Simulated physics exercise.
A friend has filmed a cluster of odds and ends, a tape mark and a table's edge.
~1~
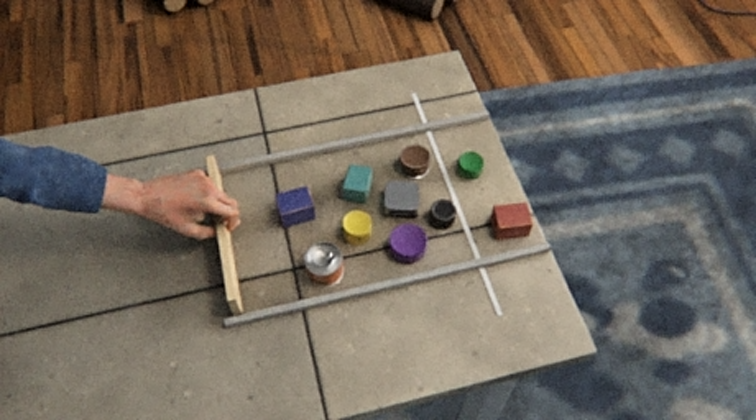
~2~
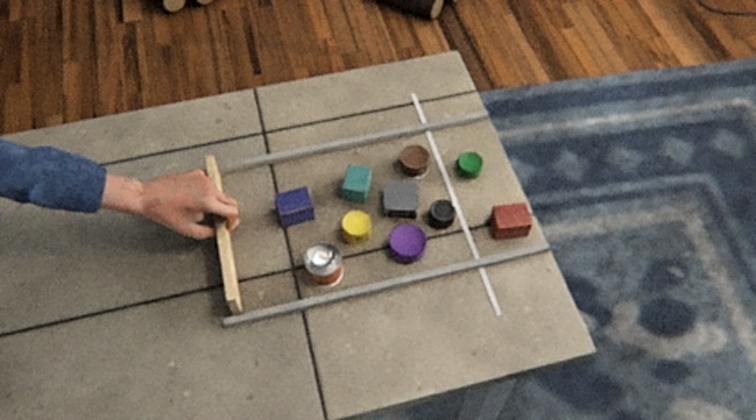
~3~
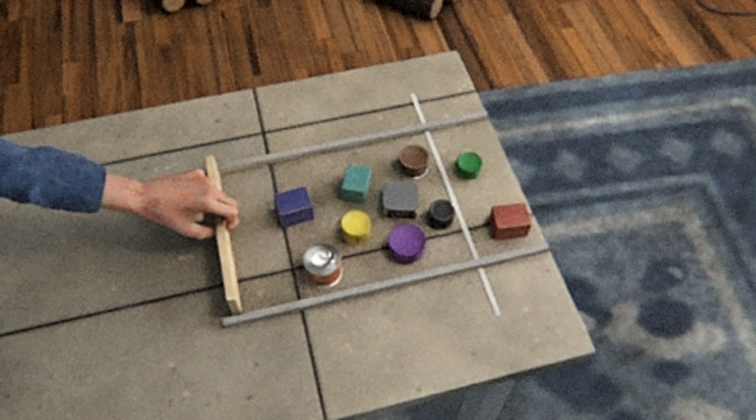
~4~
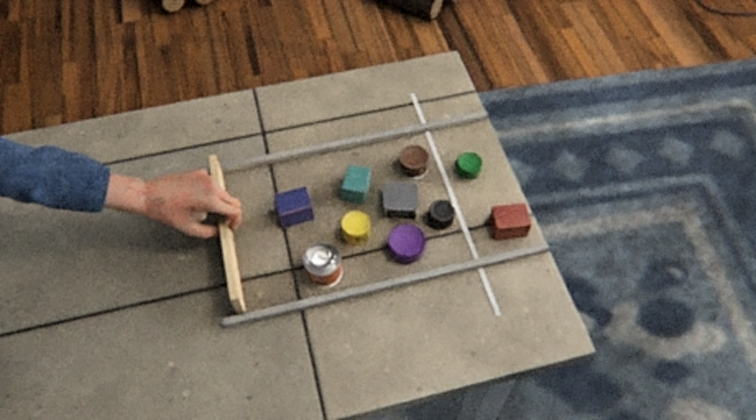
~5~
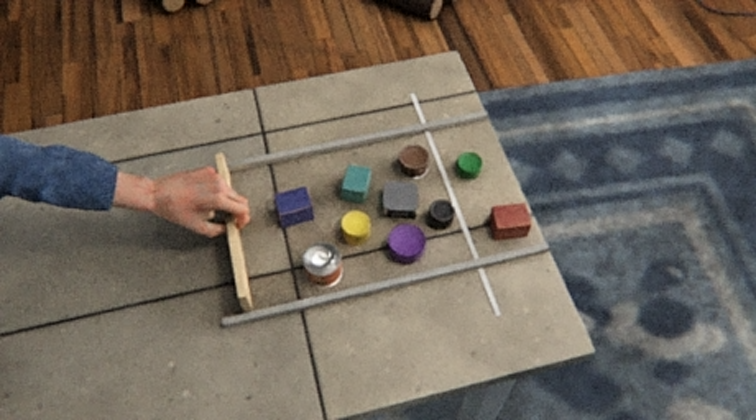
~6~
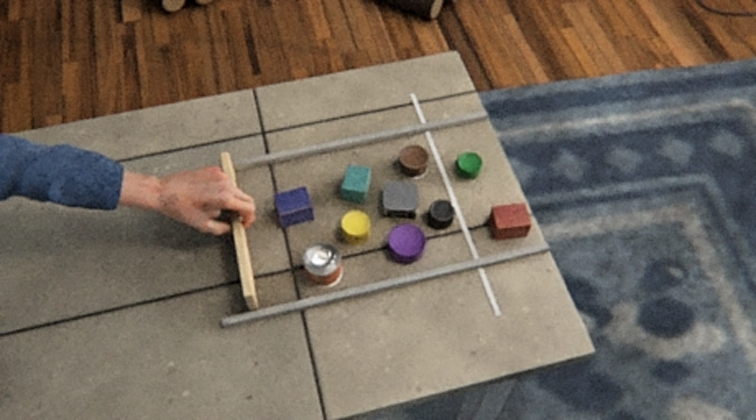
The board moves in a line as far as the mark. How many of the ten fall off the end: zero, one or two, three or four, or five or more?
The number that fall off is one or two.
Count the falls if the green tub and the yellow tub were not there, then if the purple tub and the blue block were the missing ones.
First 1, then 0.
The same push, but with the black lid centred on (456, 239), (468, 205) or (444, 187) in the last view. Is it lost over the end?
In turn it remains up; survives; does not fall.
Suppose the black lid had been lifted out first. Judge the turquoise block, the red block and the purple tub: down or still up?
The turquoise block is kept, the red block goes over, the purple tub is kept.
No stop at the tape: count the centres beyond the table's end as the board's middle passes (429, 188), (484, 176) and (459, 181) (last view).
It would be 0, 5 and 2.
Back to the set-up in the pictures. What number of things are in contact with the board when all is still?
It touches 5.
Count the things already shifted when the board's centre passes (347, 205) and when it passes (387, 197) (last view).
By then 6, and 8.
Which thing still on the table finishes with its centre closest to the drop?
The black lid.
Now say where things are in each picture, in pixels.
The first picture shows red block (511, 221); green tub (471, 166); black lid (443, 214); board (223, 232); tape (452, 192).
The second picture shows green tub (470, 166); board (223, 232).
The third picture shows black lid (442, 215); purple tub (407, 244).
The fourth picture shows red block (510, 221); grey case (400, 200).
The fifth picture shows green tub (469, 166); brown pot (414, 162).
The sixth picture shows red block (510, 221); green tub (469, 166); black lid (442, 215); board (239, 229); tape (451, 193).
A little later, none off yet; red block at rest near (510, 221); green tub at rest near (469, 166); black lid at rest near (442, 215).
Next, none off yet; red block at rest near (510, 221); green tub at rest near (469, 166); black lid moving near (444, 213).
Later still, none off yet; red block shifted a little near (524, 219); green tub moving near (472, 164); black lid shifted well along near (498, 201).
When it is over, the number that fall off is one or two; down, red block.
